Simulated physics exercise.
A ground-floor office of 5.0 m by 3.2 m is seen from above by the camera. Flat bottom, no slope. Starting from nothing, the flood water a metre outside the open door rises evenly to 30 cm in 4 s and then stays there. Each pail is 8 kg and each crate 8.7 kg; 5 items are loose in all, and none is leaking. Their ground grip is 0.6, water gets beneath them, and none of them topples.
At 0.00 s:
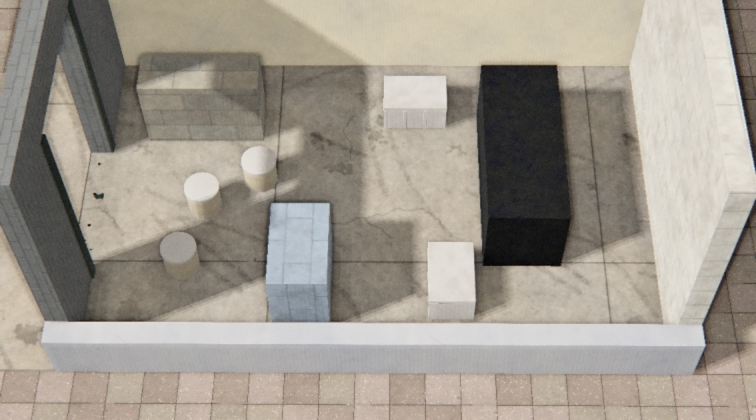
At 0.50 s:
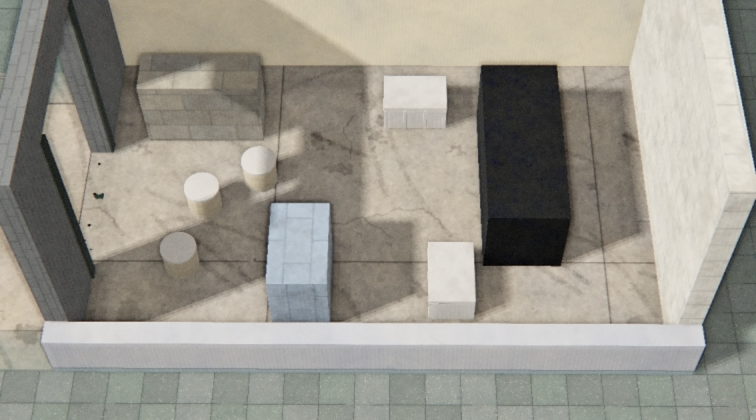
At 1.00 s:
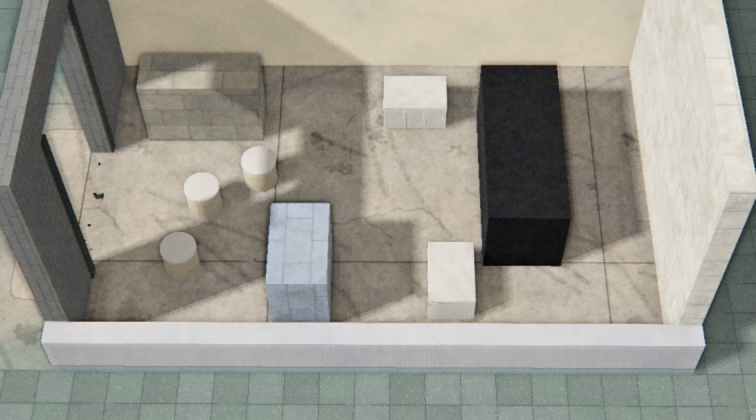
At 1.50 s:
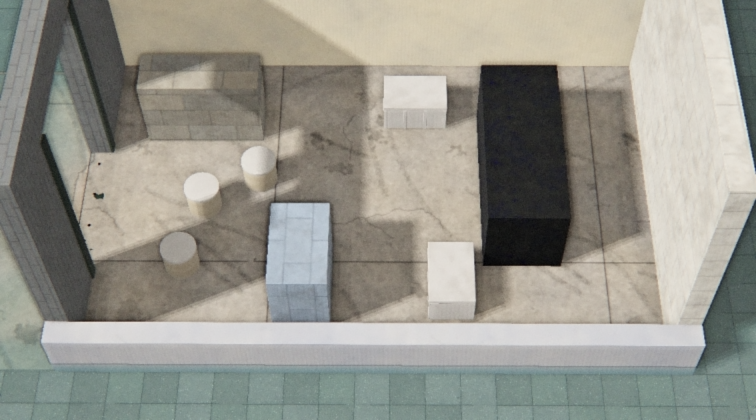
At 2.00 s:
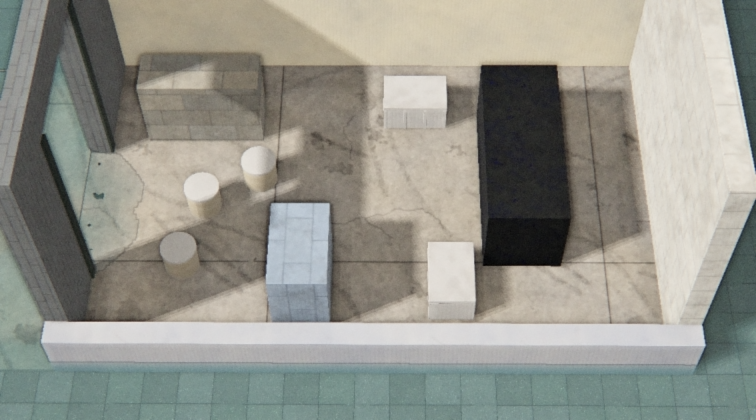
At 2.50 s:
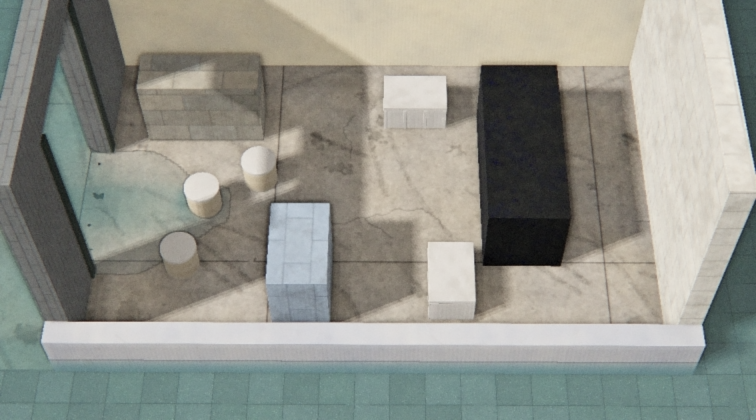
Greenish water covered the tiled ground outside a roofless room seen from above, then crept in through the opening on the left and spread around the nearest pails, while everything inside stayed put.
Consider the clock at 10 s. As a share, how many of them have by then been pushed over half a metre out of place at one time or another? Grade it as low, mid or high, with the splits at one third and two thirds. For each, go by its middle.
Grade: High, two thirds or more.
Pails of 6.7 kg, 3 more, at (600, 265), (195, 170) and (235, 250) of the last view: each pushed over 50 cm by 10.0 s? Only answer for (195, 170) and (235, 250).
In that order: Beyond the mark, beyond the mark.
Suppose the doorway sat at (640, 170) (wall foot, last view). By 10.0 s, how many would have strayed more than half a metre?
2.
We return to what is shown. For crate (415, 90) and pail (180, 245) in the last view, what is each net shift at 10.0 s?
200 cm, 100 cm.
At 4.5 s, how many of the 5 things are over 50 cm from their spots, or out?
That would be 3.
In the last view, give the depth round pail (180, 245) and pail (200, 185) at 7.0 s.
I'd put it at 10 cm and 14 cm respectively.
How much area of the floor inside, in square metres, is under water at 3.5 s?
About 3.5 m2.
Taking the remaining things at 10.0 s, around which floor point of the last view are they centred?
I'd put it around (541, 254).
After 3.5 s 0 of 5 are over 50 cm from their spots; 0 afloat.
After 4.5 s 3 of 5 are over 50 cm from their spots; 0 afloat.
After 7.0 s 5 of 5 are over 50 cm from their spots; 3 afloat.
After 10.0 s 5 of 5 are over 50 cm from their spots, and 5 have been at some point; 5 afloat.
